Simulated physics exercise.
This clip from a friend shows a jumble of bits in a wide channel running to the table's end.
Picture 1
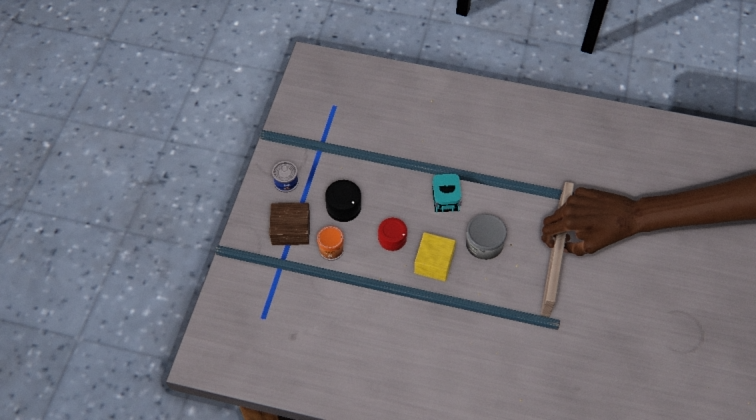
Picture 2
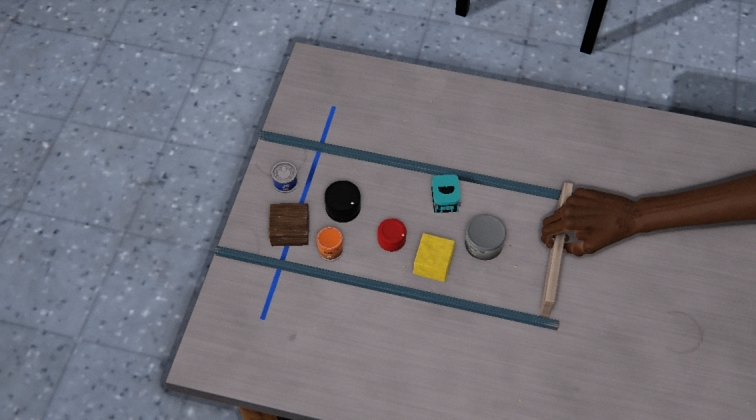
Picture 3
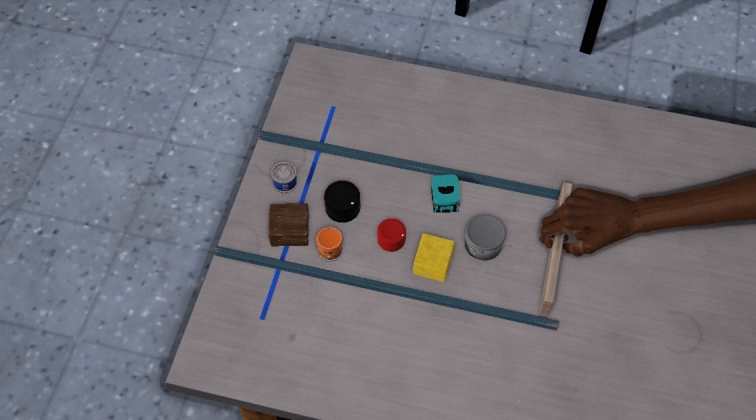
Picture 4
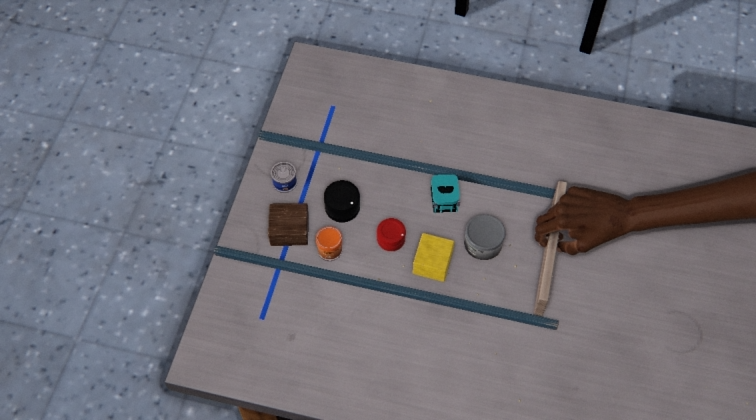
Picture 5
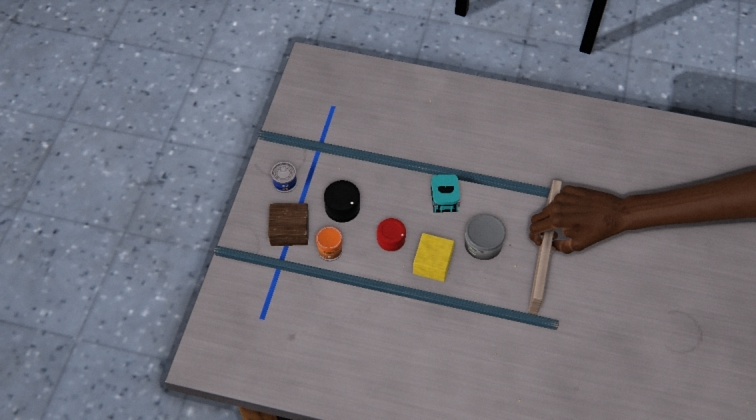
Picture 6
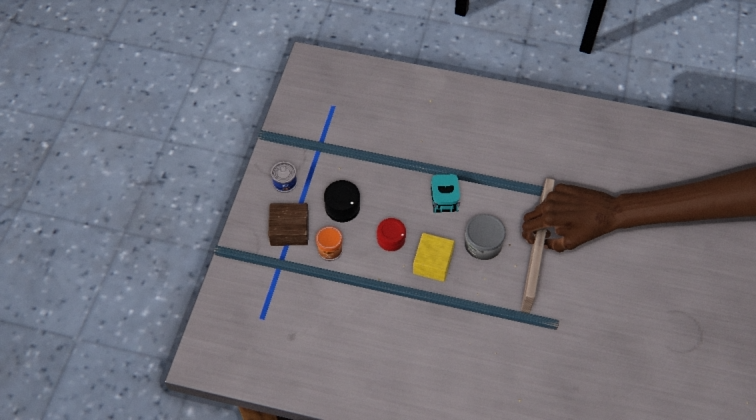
The footage shows a hand sliding a wooden board slightly left between two strips on a tabletop, while a blue tin, brown block, black lid, orange pot, turquoise case and other small items stay still near blue tape.
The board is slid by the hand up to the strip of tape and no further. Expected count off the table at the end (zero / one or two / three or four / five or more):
Expected count: One or two.
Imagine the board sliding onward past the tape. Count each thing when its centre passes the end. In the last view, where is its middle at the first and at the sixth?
I'd say close to (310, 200), and after that close to (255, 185).
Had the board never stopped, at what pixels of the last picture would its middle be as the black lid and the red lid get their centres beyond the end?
(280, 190) and then (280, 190), give or take.
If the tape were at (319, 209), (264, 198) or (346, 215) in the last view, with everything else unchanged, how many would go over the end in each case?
The counts: 0, 5 and 0.
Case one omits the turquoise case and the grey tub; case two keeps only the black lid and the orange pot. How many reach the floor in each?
First try: 1 fallen; other try: 0.
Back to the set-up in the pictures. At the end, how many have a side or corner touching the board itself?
Well, it touches 3.
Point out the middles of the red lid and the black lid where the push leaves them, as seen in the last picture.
Final spots - red lid (251, 207), black lid (260, 170).
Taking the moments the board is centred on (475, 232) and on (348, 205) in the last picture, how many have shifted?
1 at one spot and 8 at the other.
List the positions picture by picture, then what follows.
Blue tin (286, 177); brown block (290, 224); black lid (344, 201); board (558, 249); tape (301, 205), in the first frame.
Brown block (290, 225); orange pot (330, 244), in the second frame.
Black lid (342, 202); grey tub (485, 238), in the third frame.
Blue tin (284, 177); board (550, 248), in the fourth frame.
Brown block (289, 225); turquoise case (445, 194), in the fifth frame.
Blue tin (284, 177); brown block (289, 225); black lid (342, 201); board (538, 245); tape (300, 205), in the sixth frame.
A little later, none off yet; blue tin at rest near (284, 177); brown block at rest near (289, 225); black lid at rest near (342, 201).
Next, none off yet; blue tin at rest near (284, 177); brown block at rest near (289, 225); black lid moving near (340, 199).
Later still, none off yet; blue tin shifted about its own width near (271, 170); brown block shifted about its own width near (258, 217); black lid shifted about its own width near (295, 183).
When it is over, the number that fall off is one or two; down, brown block and blue tin.
